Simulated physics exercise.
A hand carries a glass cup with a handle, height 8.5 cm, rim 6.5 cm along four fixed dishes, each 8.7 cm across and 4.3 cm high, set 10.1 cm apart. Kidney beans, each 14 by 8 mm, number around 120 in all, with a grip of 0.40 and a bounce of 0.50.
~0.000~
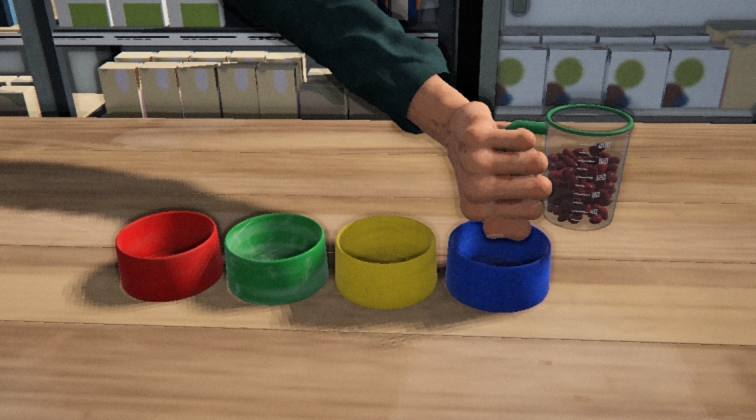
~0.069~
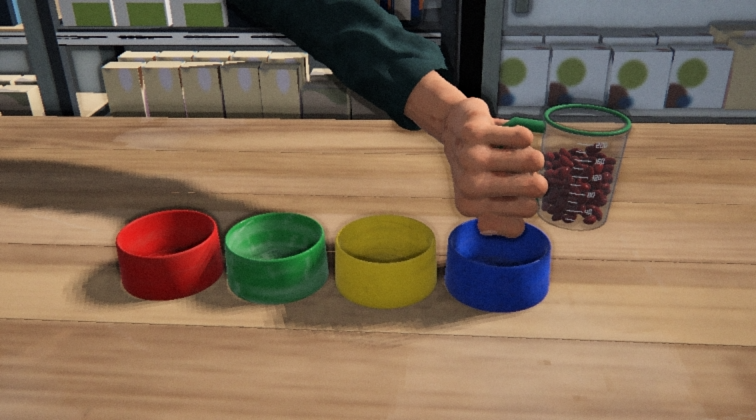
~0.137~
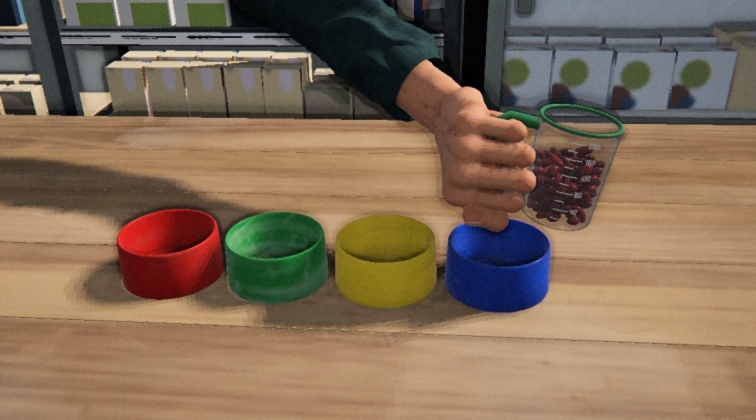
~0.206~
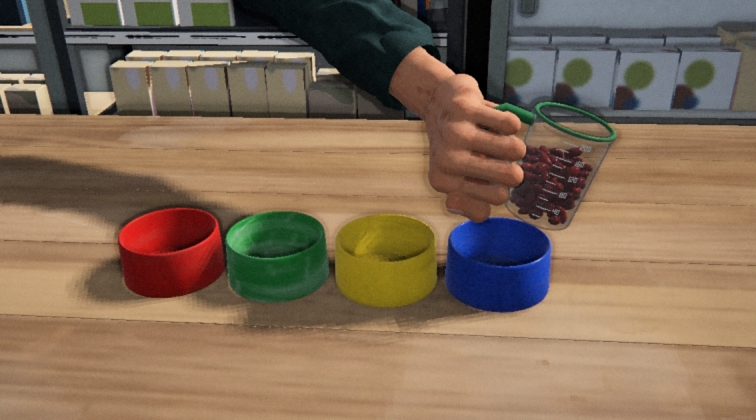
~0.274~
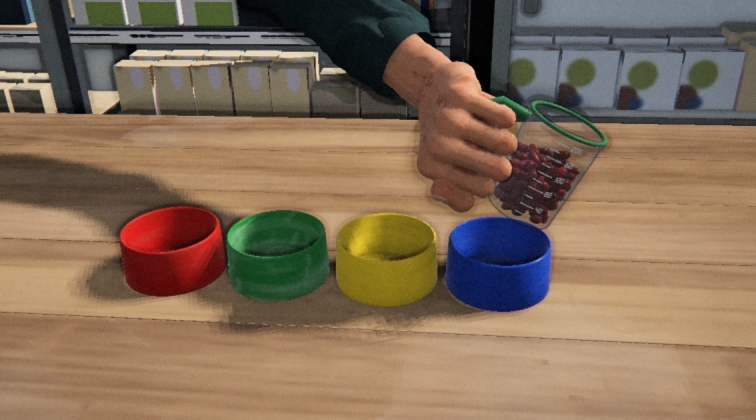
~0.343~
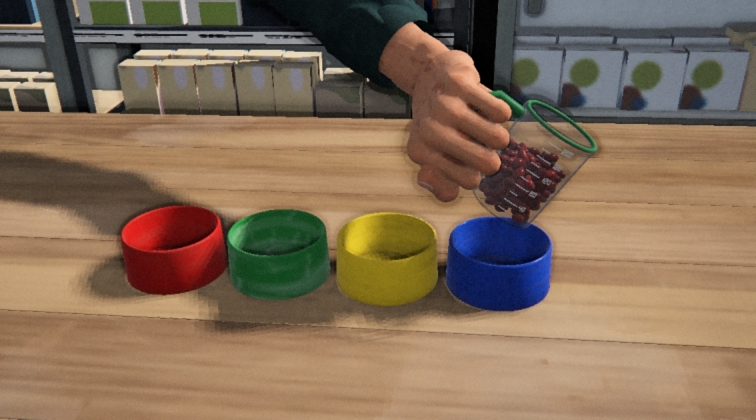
On a wooden counter behind four coloured dishes, a hand tilts a cup of kidney beans rightward while moving it left.
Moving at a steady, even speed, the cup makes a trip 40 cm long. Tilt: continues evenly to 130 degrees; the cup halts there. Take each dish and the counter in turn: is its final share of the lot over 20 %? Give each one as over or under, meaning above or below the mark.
Red: Under, blue: Under, green: Under, yellow: Over, counter: Under.
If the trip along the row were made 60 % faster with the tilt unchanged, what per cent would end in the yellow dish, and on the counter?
Shares: Yellow 10, counter 10.
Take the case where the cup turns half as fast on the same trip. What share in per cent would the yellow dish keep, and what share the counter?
It would be yellow 0 and counter 20.
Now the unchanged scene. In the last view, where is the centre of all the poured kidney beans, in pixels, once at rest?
(399, 262).
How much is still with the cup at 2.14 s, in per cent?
0 per cent.
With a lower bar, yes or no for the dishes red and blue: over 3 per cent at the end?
Note - red negative, blue affirmative.
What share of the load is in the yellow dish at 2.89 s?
It works out to some 80 per cent.
After 1.42 s, tilt 130 degrees; cup holds 0 %, blue 10 %, yellow 80 %.
Then, at 2.14 s, tilt 130 degrees; cup holds 0 %, blue 10 %, yellow 80 %.
After 2.89 s, tilt 130 degrees; cup holds 0 %, blue 10 %, yellow 80 %.
By 3.2 s all is still; red 0 %, blue 10 %, green 0 %, yellow 80 %, counter 10 %.
